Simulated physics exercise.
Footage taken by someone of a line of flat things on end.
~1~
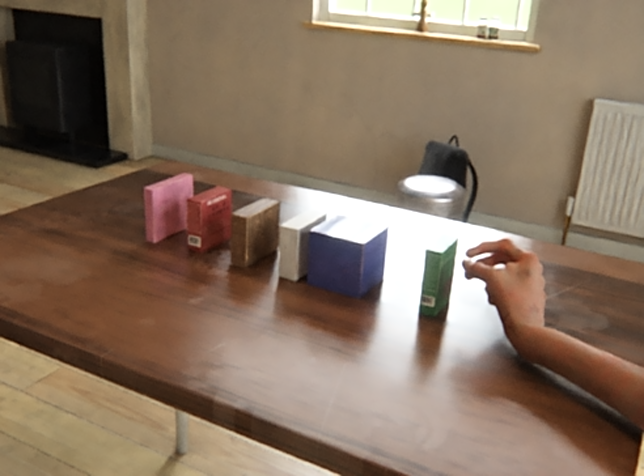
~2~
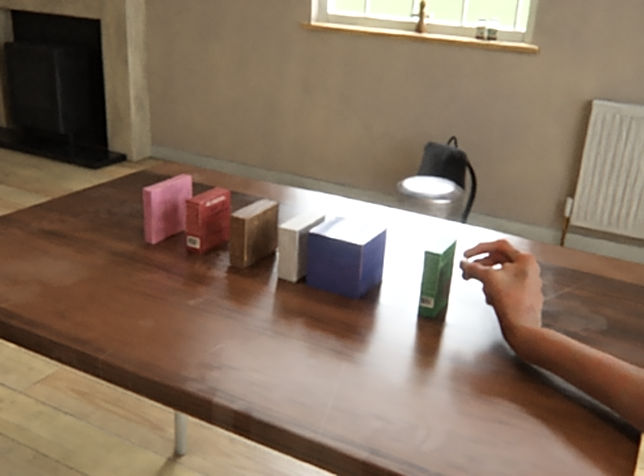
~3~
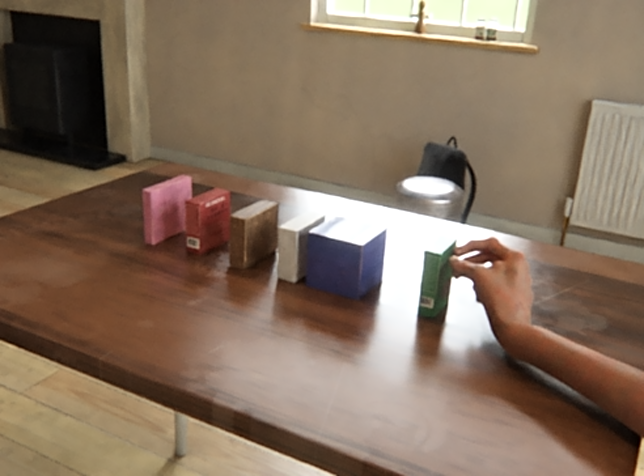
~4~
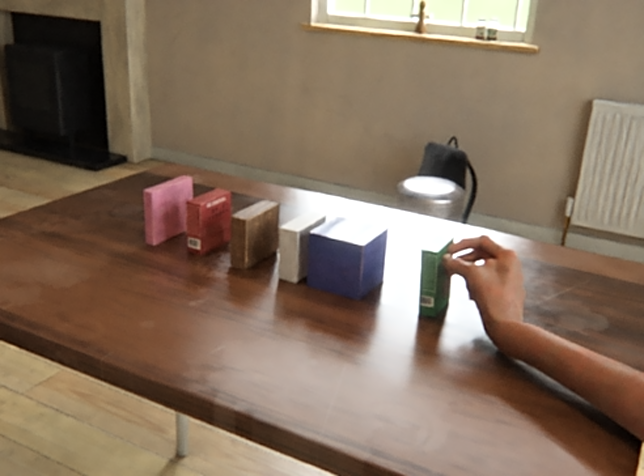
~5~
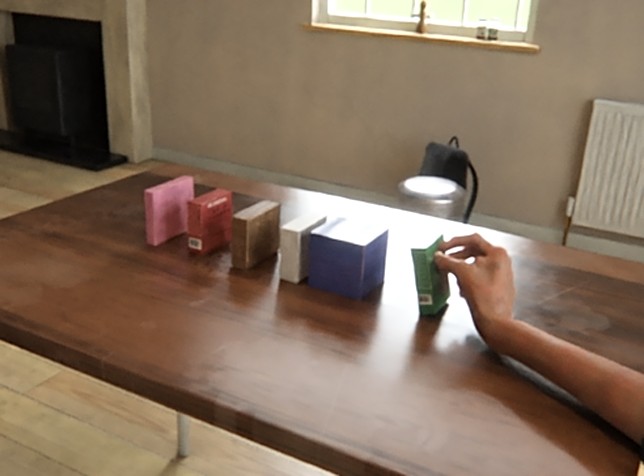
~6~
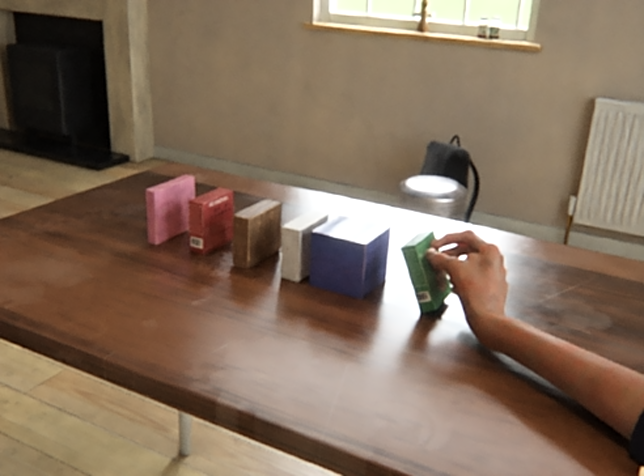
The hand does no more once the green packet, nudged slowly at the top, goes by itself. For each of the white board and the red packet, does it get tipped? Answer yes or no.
White board - no; red packet - no.
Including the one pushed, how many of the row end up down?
1.
Then, 0.10 s on from there, green packet 49° over.
Then, 0.20 s on from there, green packet 85° over.
Then, 0.40 s on from there, green packet 90° over.
In the end, all 4 unmoved. At the end, from the last picture's camera, white board near (305, 245), red packet near (212, 221).
